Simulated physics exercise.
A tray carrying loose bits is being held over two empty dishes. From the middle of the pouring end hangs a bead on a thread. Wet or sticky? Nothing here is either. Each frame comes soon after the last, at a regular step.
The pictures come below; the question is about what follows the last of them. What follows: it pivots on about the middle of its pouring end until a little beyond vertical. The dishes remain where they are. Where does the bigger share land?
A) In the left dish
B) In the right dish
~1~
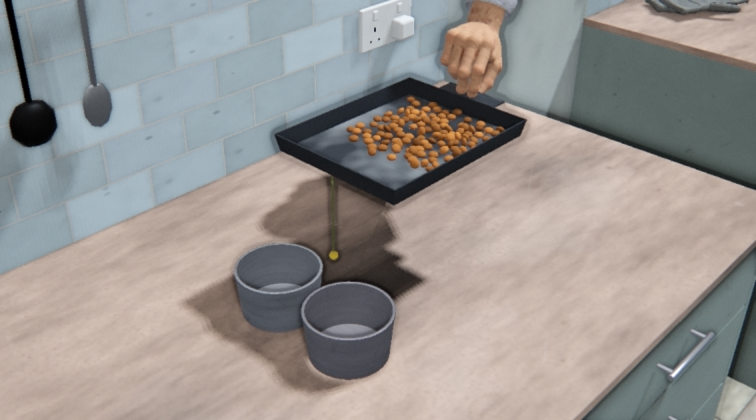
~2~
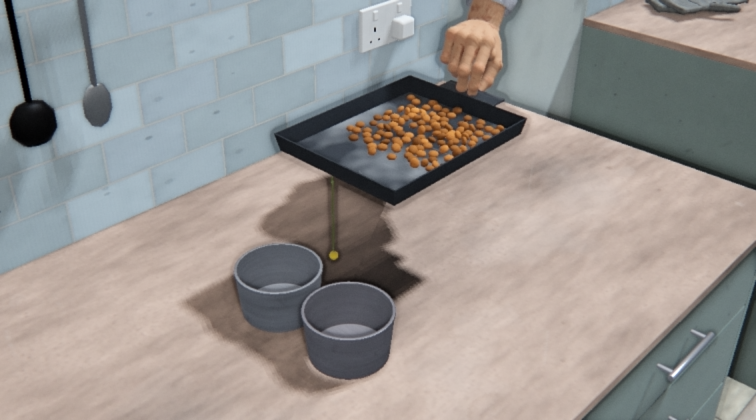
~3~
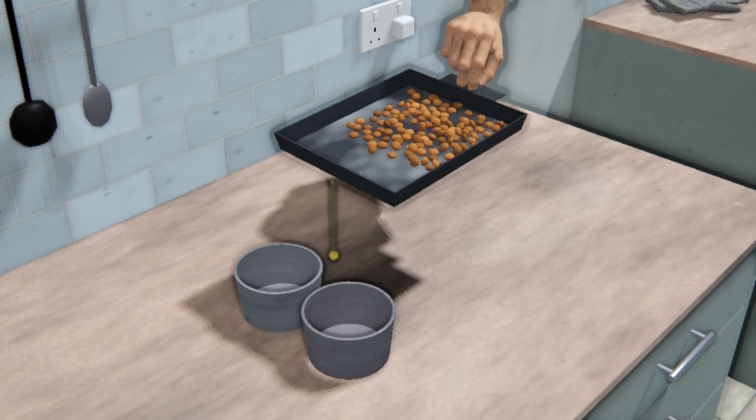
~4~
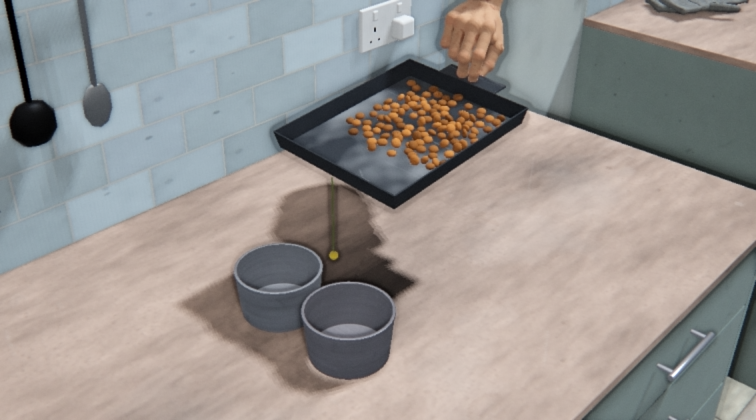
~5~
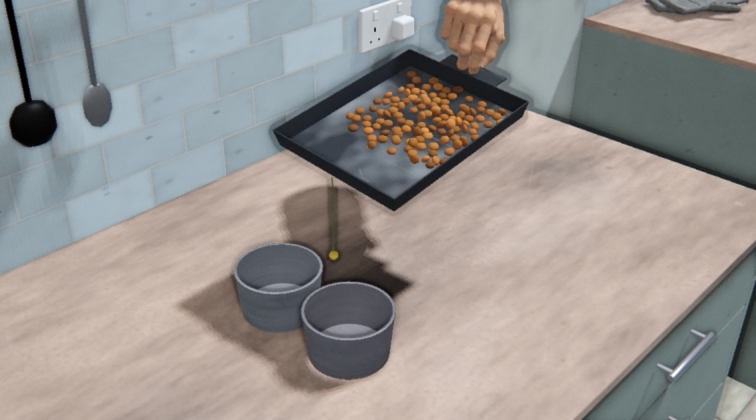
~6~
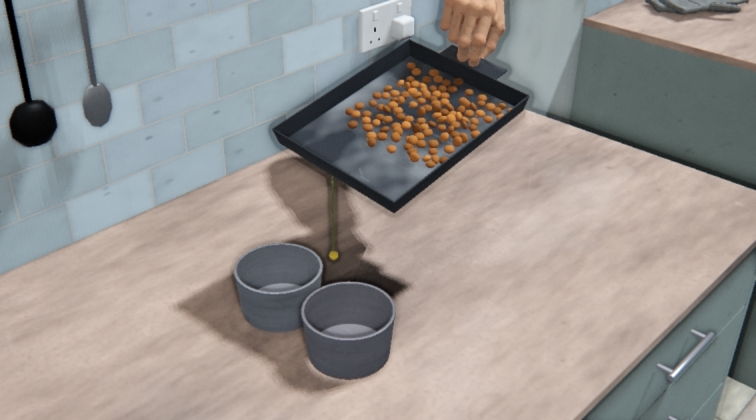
B, in the right dish.
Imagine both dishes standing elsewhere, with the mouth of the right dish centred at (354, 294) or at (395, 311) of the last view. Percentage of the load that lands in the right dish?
Roughly 70% first, roughly 90% second.
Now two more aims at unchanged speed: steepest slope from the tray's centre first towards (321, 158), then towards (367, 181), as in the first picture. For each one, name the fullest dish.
Results - the dish on the left side first, the dish on the right side second.
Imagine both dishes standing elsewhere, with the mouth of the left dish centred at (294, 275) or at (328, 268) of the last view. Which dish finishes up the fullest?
The rightmost dish, then the rightmost dish.
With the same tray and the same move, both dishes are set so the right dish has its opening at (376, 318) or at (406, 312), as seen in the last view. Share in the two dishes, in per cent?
80 % for the first, 80 % for the second.
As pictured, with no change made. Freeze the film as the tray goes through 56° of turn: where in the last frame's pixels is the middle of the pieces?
Centre estimate: (388, 186).
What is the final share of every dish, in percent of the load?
Count per hundred - left dish ~ 0, right dish ~ 60.
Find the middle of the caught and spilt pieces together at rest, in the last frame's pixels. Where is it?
Roughly at pixel (370, 347).
Just after the last frame, tray tipped steeply; almost all on the tray; just a few in the air.
A moment on, tray tipped right over; roughly a third on the tray; roughly a third in the right dish; about a tenth outside both; roughly a quarter in the air.
Further on, tray tipped past a quarter turn; roughly half in the right dish; roughly half outside both.
When it is over, tray tipped past a quarter turn; roughly half in the right dish; not one in the left dish; roughly half outside both.
